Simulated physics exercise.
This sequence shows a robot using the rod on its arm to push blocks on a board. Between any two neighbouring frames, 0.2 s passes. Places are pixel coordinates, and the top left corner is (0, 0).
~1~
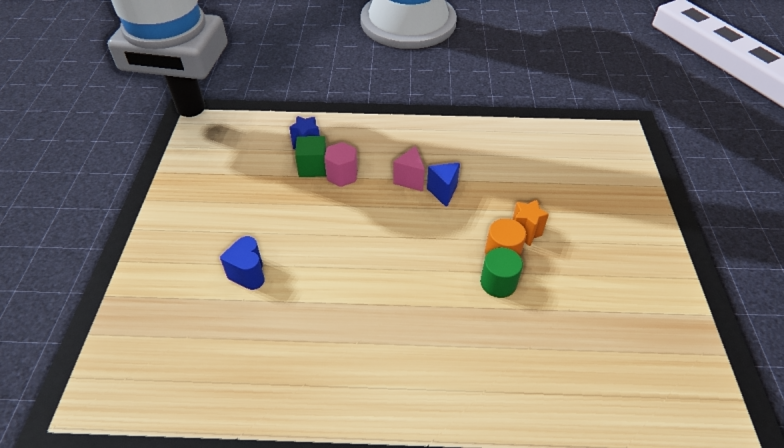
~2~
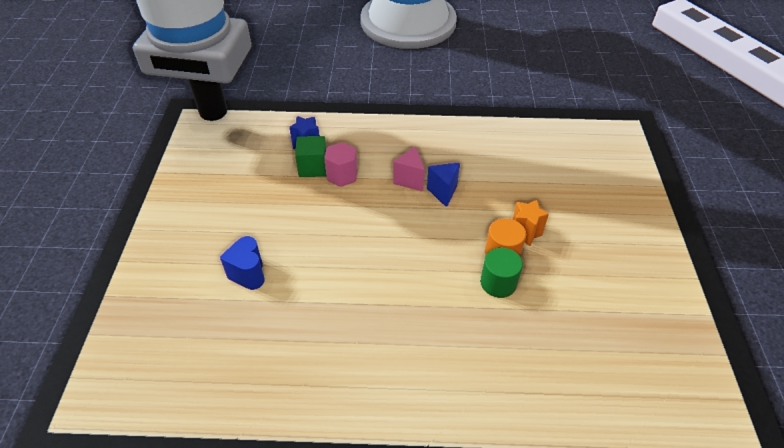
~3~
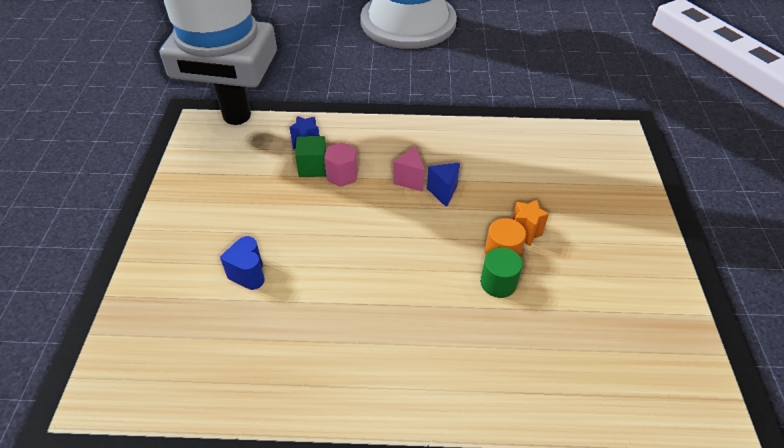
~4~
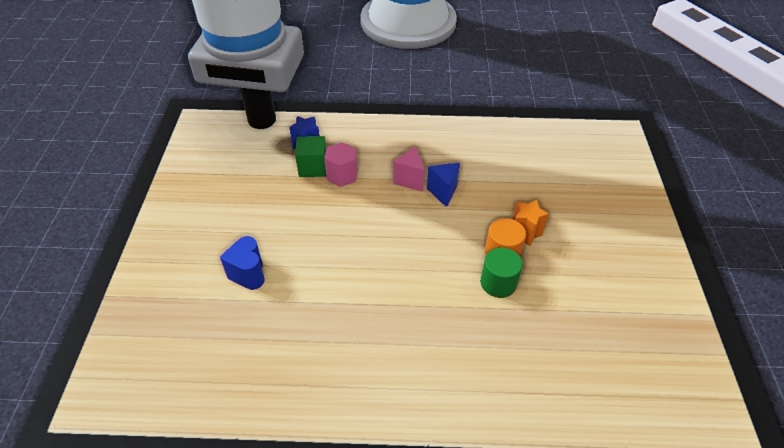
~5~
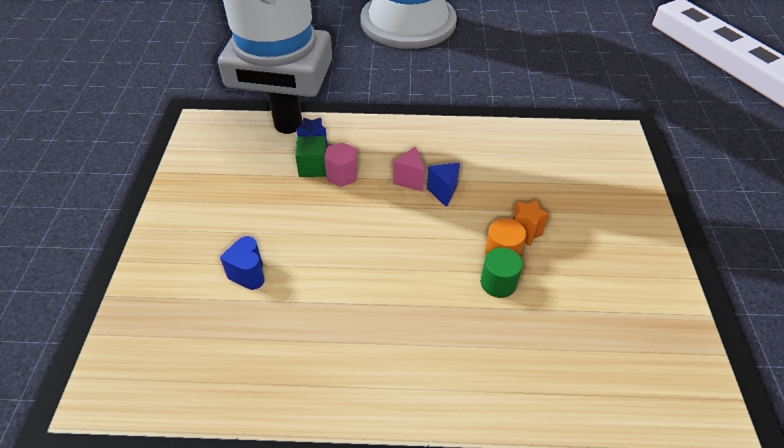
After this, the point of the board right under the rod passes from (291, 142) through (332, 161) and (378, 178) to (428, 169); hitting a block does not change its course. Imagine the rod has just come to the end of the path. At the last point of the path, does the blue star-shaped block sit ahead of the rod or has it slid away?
The blue star-shaped block slips off.
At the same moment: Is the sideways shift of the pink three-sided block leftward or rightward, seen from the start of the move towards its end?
Heads left.
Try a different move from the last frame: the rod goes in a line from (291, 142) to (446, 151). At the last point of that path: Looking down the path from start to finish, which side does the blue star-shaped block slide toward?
Towards the right-hand side.
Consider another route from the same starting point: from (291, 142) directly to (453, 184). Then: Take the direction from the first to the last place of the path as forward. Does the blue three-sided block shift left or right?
It is displaced to the right.
What follows on the original path. One third of the way, rod (331, 145); green square (314, 158), turned 15° clockwise; blue star-shaped block (356, 135), turned 30° anticlockwise; pink hexagonal block (347, 156), turned 20° anticlockwise.
Two thirds of the way, rod (378, 162); green square (315, 159), turned 25° clockwise; blue star-shaped block (381, 138), turned 100° anticlockwise; pink hexagonal block (372, 178), turned 45° clockwise.
At the end, rod (429, 152); green square (315, 159), turned 25° clockwise; blue star-shaped block (384, 138), turned 120° anticlockwise; pink hexagonal block (372, 178), turned 45° clockwise; pink three-sided block (455, 152); blue three-sided block (470, 170), turned 95° clockwise.
